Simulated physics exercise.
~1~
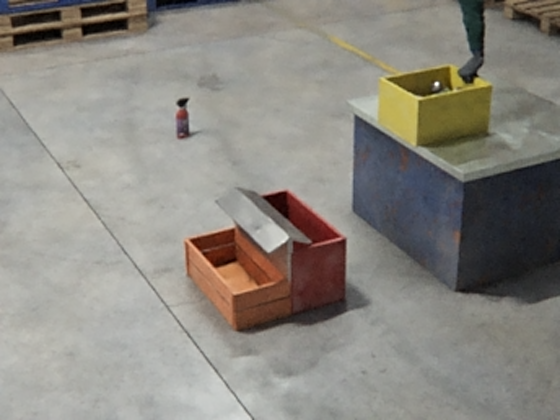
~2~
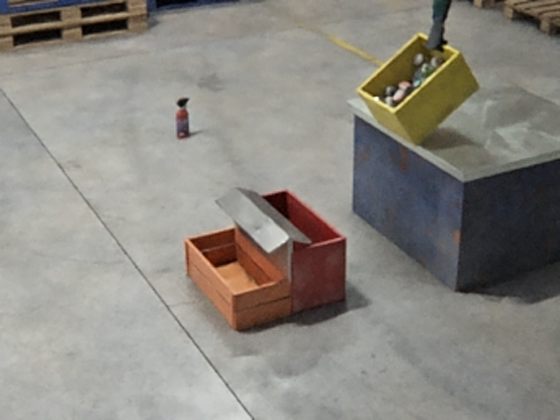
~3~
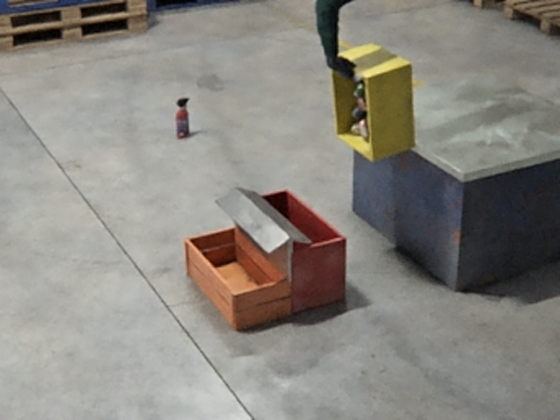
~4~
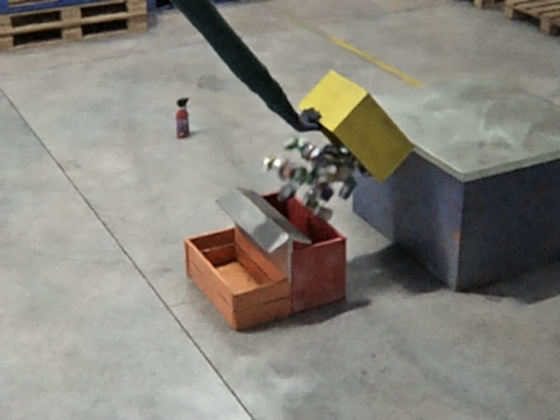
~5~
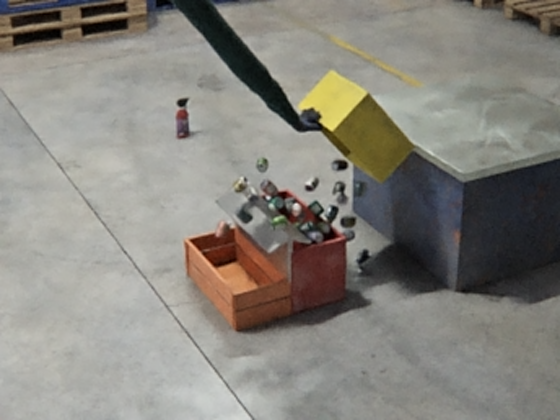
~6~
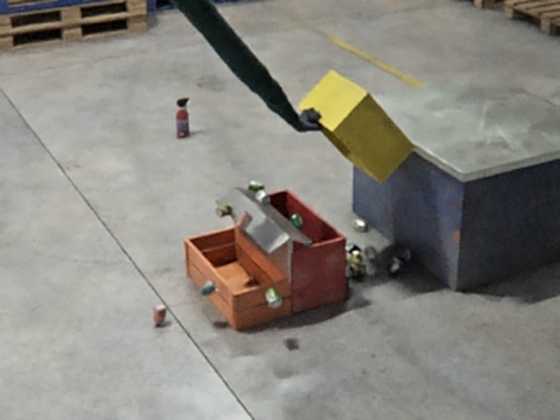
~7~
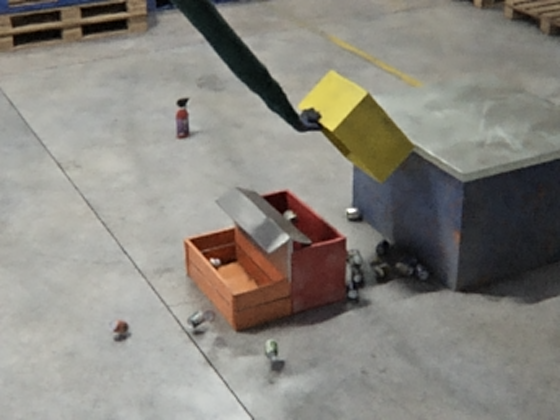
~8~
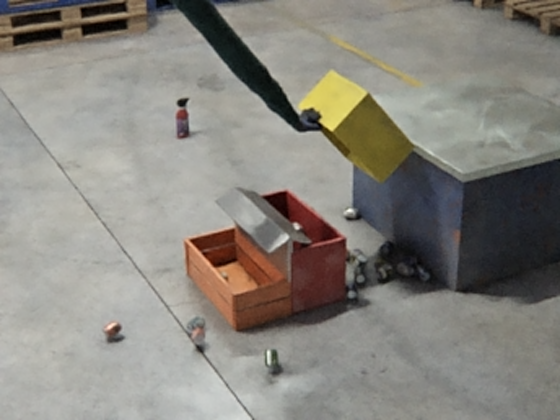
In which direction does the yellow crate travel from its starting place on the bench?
The yellow crate moves to the left, ending up tipped over beyond the edge of the bench.
